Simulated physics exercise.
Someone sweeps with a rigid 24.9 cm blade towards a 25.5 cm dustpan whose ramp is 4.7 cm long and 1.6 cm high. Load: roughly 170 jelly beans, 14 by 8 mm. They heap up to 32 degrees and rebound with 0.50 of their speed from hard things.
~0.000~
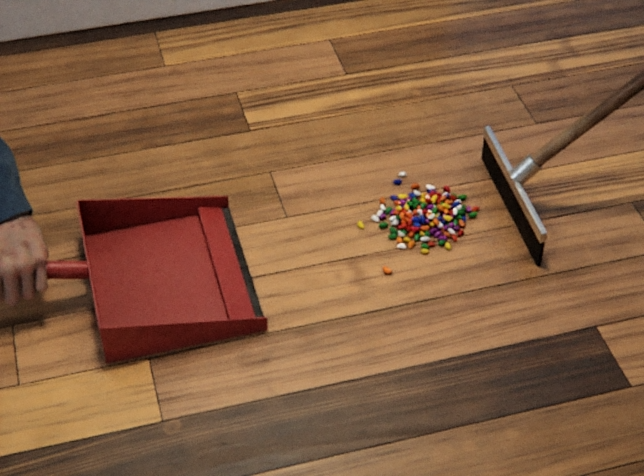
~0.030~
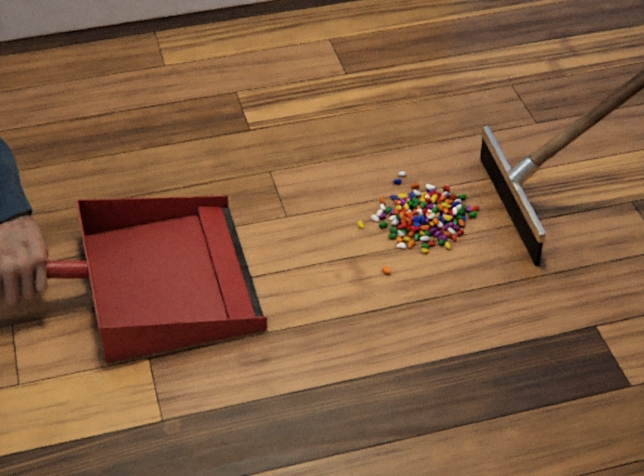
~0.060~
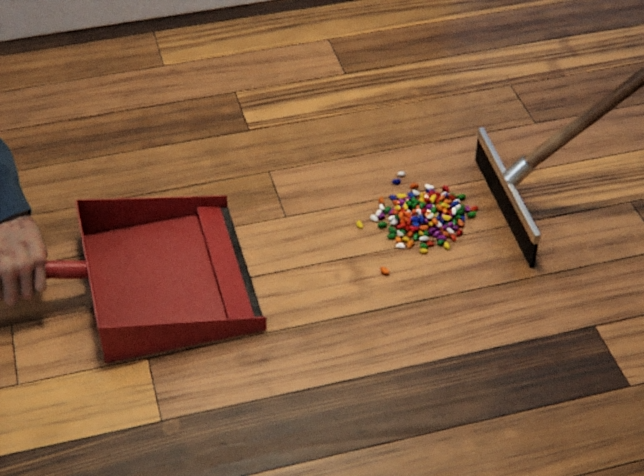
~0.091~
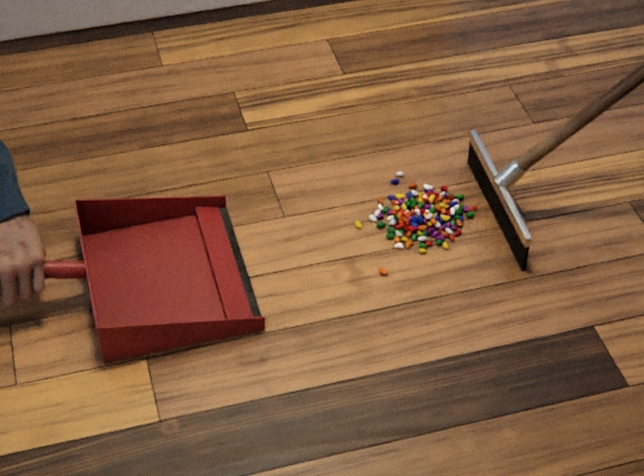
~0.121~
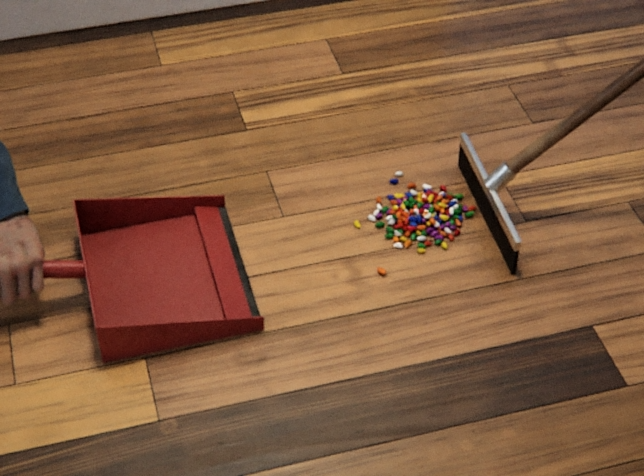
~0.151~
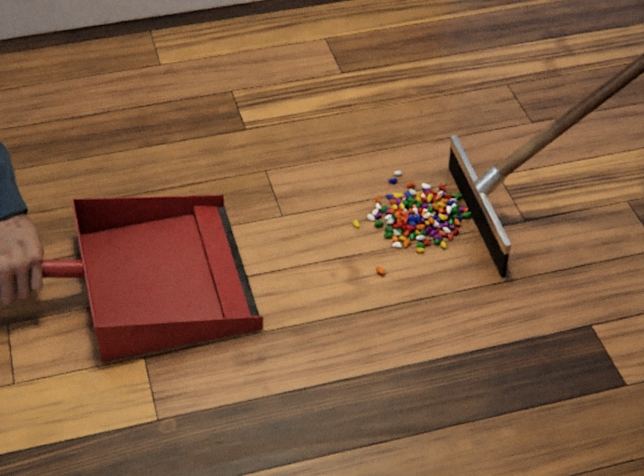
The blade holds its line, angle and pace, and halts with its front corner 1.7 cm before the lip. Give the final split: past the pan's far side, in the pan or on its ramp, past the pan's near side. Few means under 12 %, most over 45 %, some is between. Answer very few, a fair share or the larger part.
Far side very few, pan a fair share, near side very few.
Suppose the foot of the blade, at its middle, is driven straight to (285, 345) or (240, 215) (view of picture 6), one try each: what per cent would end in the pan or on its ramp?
Some 10 and 40 per cent.
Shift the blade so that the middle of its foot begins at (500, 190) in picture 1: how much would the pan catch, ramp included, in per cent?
Some 45 per cent.
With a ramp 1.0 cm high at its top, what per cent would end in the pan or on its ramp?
Then about 40 per cent.
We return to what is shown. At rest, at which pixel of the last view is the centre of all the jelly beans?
At about (246, 269).
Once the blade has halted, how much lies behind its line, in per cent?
Some 20 per cent.
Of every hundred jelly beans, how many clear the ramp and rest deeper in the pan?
About 0 per cent.
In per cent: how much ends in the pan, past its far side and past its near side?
Far side 5, pan 35, near side 5.
After 0.46 s, middle of the blade 20 cm from the lip; 0 % over the lip, far side 0 %, near side 0 %.
After 0.67 s, middle of the blade 9 cm from the lip; 0 % over the lip, far side 5 %, near side 0 %.
After 1.00 s, middle of the blade 2 cm from the lip; 35 % over the lip, far side 5 %, near side 5 %.
At rest (2.7 s), far side 5 %, pan 35 %, near side 5 %, in front of the lip or behind the blade 60 %.
